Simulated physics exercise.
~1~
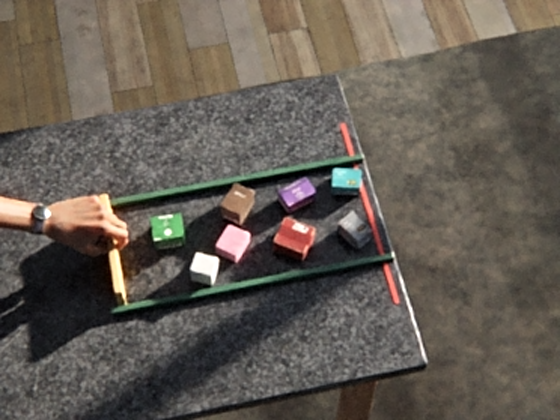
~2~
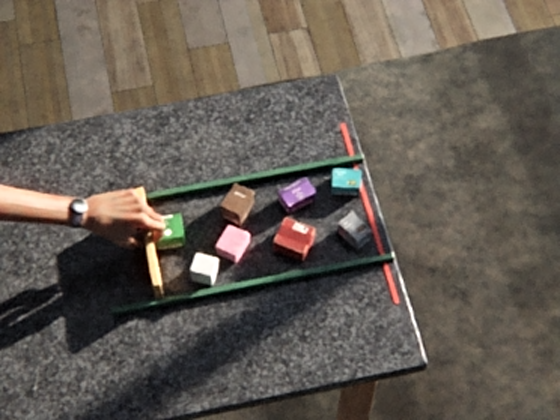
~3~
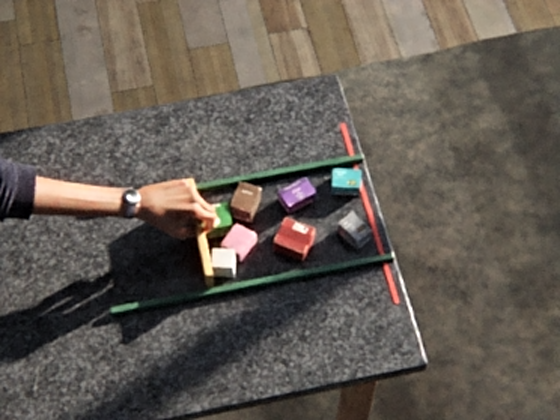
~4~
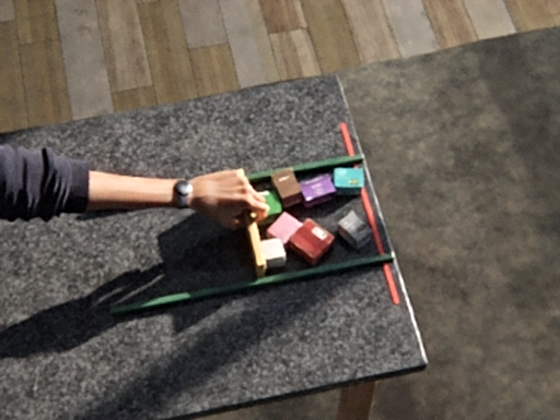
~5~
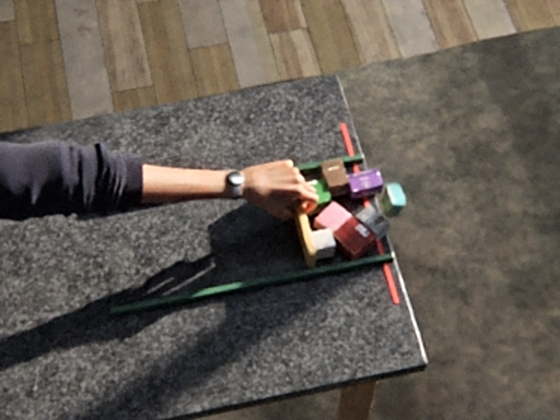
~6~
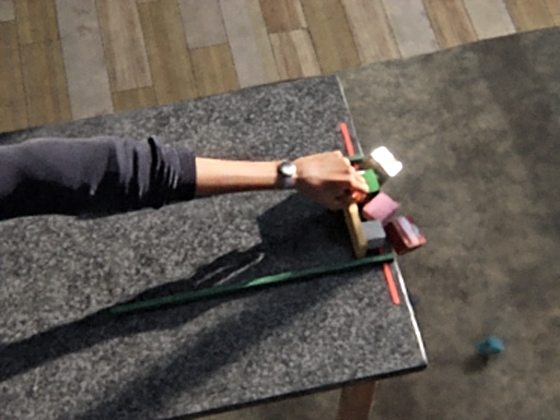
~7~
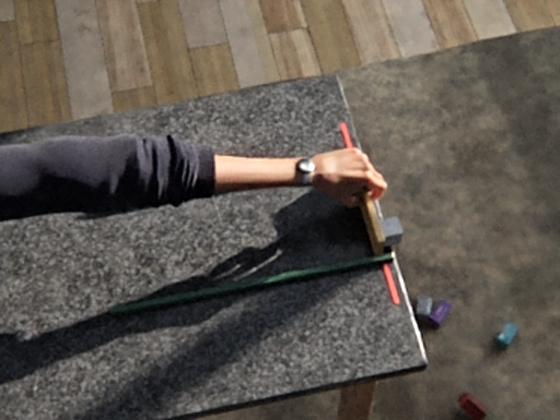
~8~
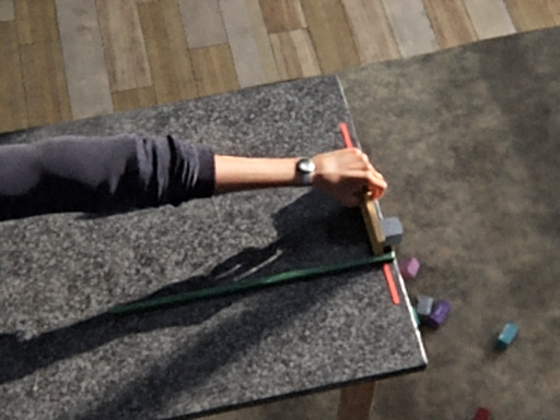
A hand with a wristwatch grips a yellowish board at the left of a lane between two green strips on a speckled dark grey tabletop, seen from above. Scattered ahead of it are green, brown, purple, turquoise, pink, white, red and grey blocks, with red tape near the table's right edge. The hand pushes the board rightward, gathering the green, white, pink and brown blocks, then crowding them against the others. The turquoise block goes over the edge first, and more tumble after it. The board stops at the edge with a pale block still against it, while the others have fallen, several lying on the floor below.
